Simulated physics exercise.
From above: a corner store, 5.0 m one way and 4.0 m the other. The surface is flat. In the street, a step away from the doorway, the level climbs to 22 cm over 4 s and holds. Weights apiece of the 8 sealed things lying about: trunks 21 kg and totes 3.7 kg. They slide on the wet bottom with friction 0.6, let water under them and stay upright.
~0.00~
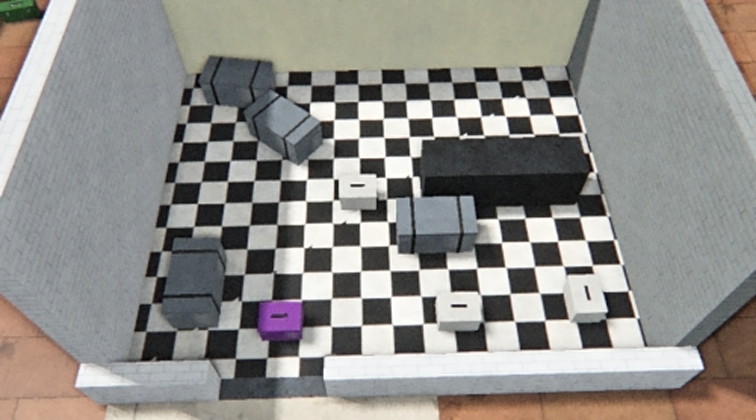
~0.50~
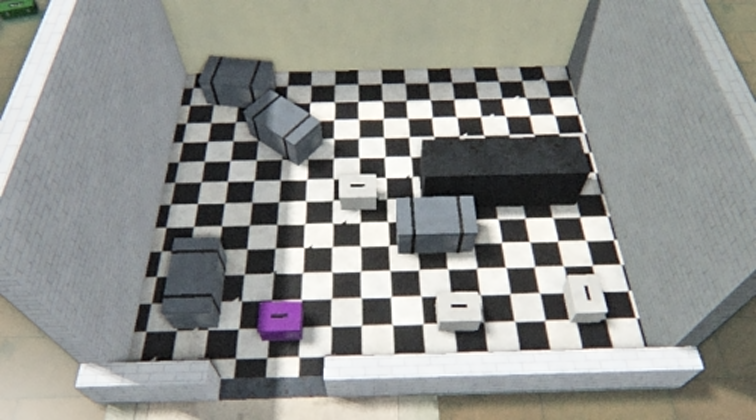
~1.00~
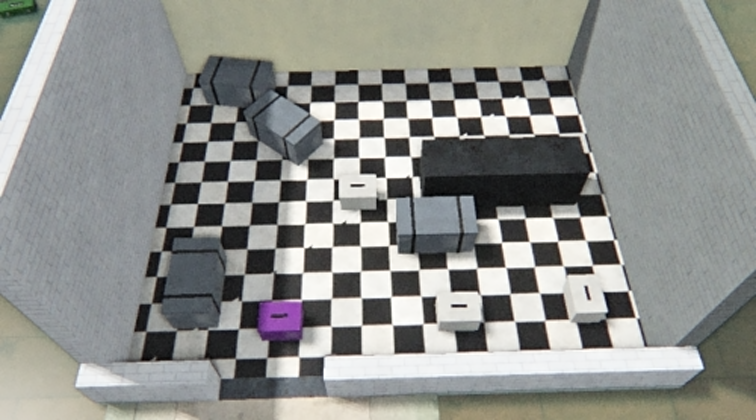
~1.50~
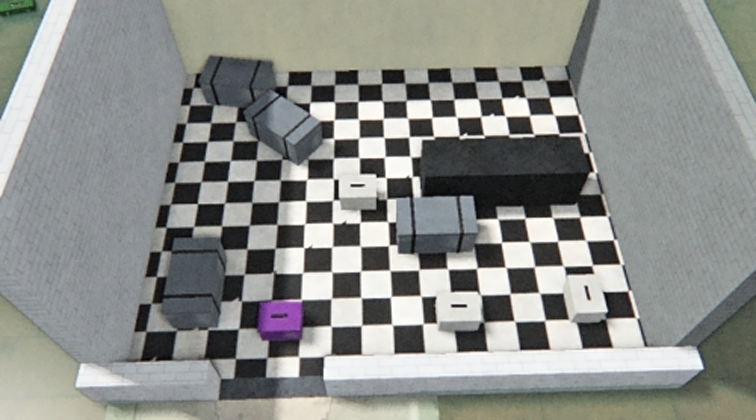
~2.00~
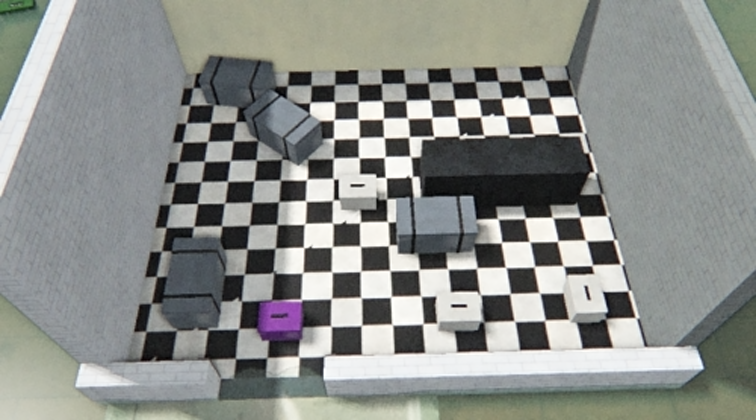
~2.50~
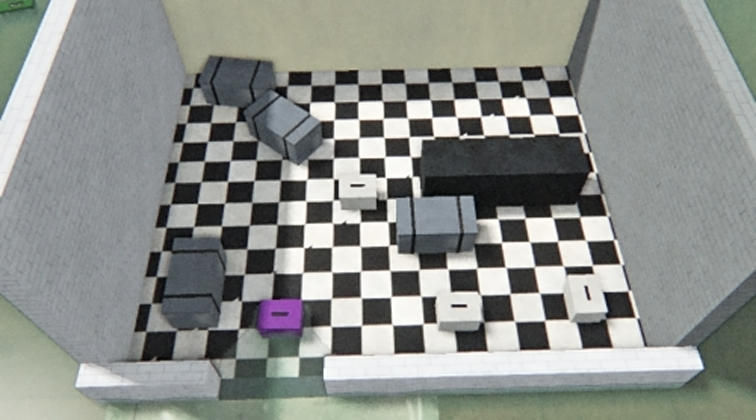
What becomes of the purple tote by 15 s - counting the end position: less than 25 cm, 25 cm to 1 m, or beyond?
The purple tote gets carried off.
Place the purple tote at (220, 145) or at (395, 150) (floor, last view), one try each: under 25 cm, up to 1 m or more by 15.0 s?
In that order: It ends far away; it travels far.
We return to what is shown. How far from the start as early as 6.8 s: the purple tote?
Roughly 350 cm by then.
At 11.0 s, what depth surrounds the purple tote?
About 8 cm.
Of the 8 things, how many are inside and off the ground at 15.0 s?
I count 7.
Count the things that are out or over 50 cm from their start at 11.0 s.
4 of them.
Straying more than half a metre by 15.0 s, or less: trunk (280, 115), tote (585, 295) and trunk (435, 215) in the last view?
In turn: More, past it, short of it.
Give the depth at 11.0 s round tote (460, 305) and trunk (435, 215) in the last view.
Roughly 2 and 3 cm.
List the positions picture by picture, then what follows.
In the first picture, the purple tote at (280, 316), on the bottom; 0.0 m2 under water; 0 of 8 have shifted.
In the second picture, the purple tote at (280, 316) rests on the ground; water covers 0.0 m2; 0 of 8 have shifted.
In the third picture, the purple tote at (280, 316) rests on the ground; 0.0 m2 under water; 0 of 8 have shifted.
In the fourth picture, the purple tote at (280, 316) rests on the ground; 0.0 m2 under water; 0 of 8 have shifted.
In the fifth picture, the purple tote at (280, 316), on the bottom; 0.0 m2 under water; 0 of 8 have shifted.
In the sixth picture, the purple tote at (280, 314) rests on the ground; 0.4 m2 under water; 0 of 8 have shifted.
After 3.5 s the purple tote is near (289, 234), 0.9 m from its start, aground; 0 afloat.
After 6.8 s the purple tote is near (407, 64), 3.6 m from its start, afloat; 3 afloat.
After 11.0 s the purple tote is near (520, 132), 3.4 m from its start, afloat; 5 afloat.
After 15.0 s the purple tote is near (412, 124), 2.7 m from its start, afloat; 7 afloat.
